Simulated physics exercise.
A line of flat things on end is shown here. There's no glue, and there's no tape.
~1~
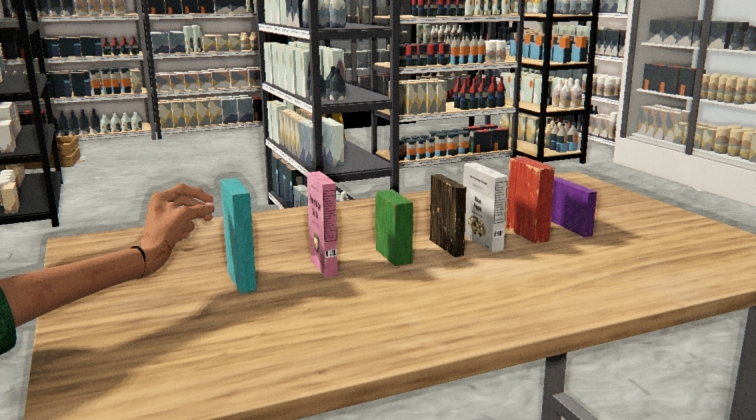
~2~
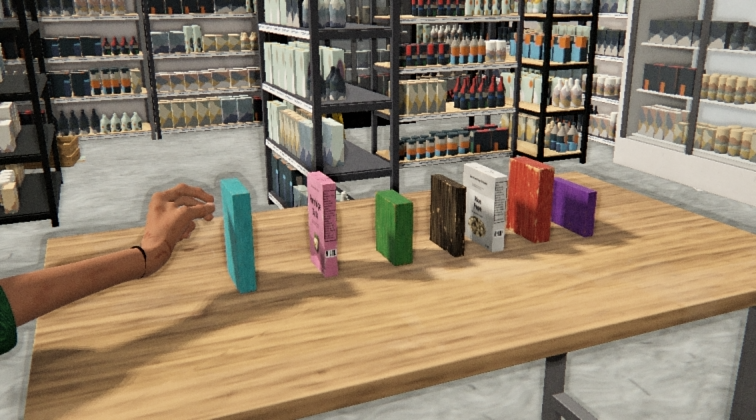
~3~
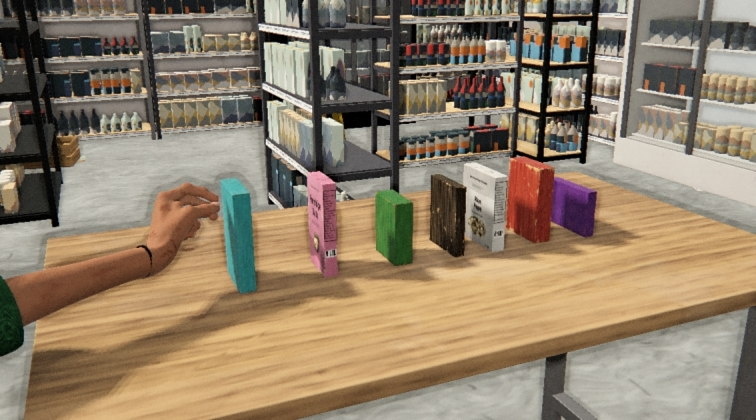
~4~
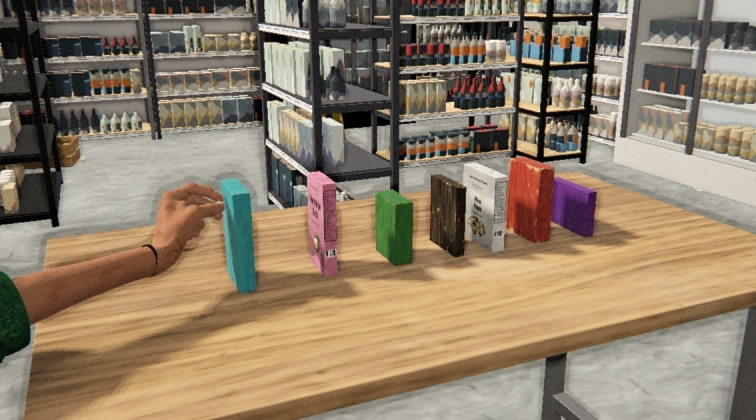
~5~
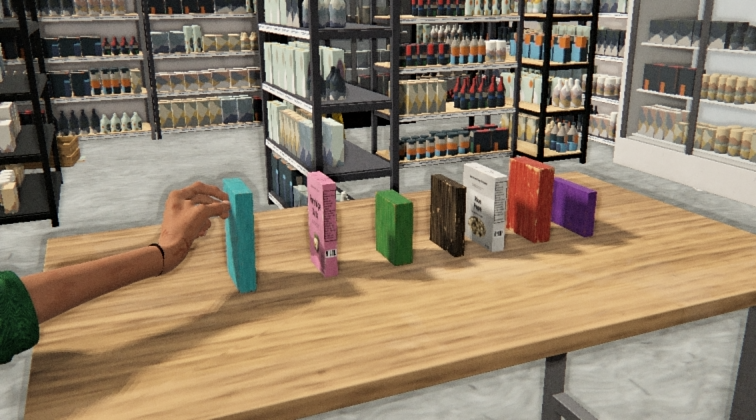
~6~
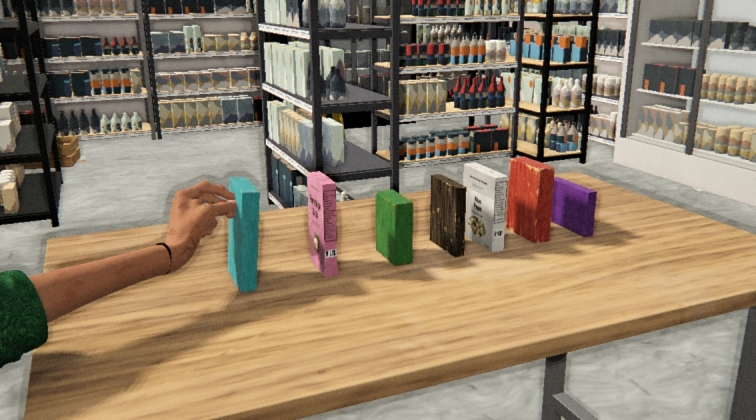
A hand reaches the turquoise block at the left of the row and tilts it slightly right.
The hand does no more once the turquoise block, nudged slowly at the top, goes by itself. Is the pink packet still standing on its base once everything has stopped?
No, it goes over.
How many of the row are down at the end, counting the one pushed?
Count: 7.
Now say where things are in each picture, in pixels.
Pink packet (323, 224); green board (394, 227), in the first picture.
White packet (483, 207); red board (530, 199), in the second picture.
Green board (394, 227); black block (447, 215), in the third picture.
White packet (483, 207); red board (530, 199), in the fourth picture.
Turquoise block 1° over; green board (394, 227); black block (447, 215), in the fifth picture.
Turquoise block 5° over; pink packet (323, 224); white packet (483, 207), in the sixth picture.
Then, 0.50 s past the last view, turquoise block 73° over; pink packet rocked 36° from its first pose near (357, 224); green board rocked 5° from its first pose.
Then, 1.10 s past the last view, turquoise block 80° over; pink packet rocked 73° from its first pose near (379, 241); green board rocked 74° from its first pose; black block rocked 50° from its first pose.
Then, 1.50 s past the last view, turquoise block 81° over; pink packet rocked 73° from its first pose near (379, 241); red board on its side; white packet rocked 72° from its first pose.
Finally, down or leaning hard on the table, pink packet, green board, black block, white packet and red board. Final places as the last picture's camera would see them, pink packet near (381, 240).
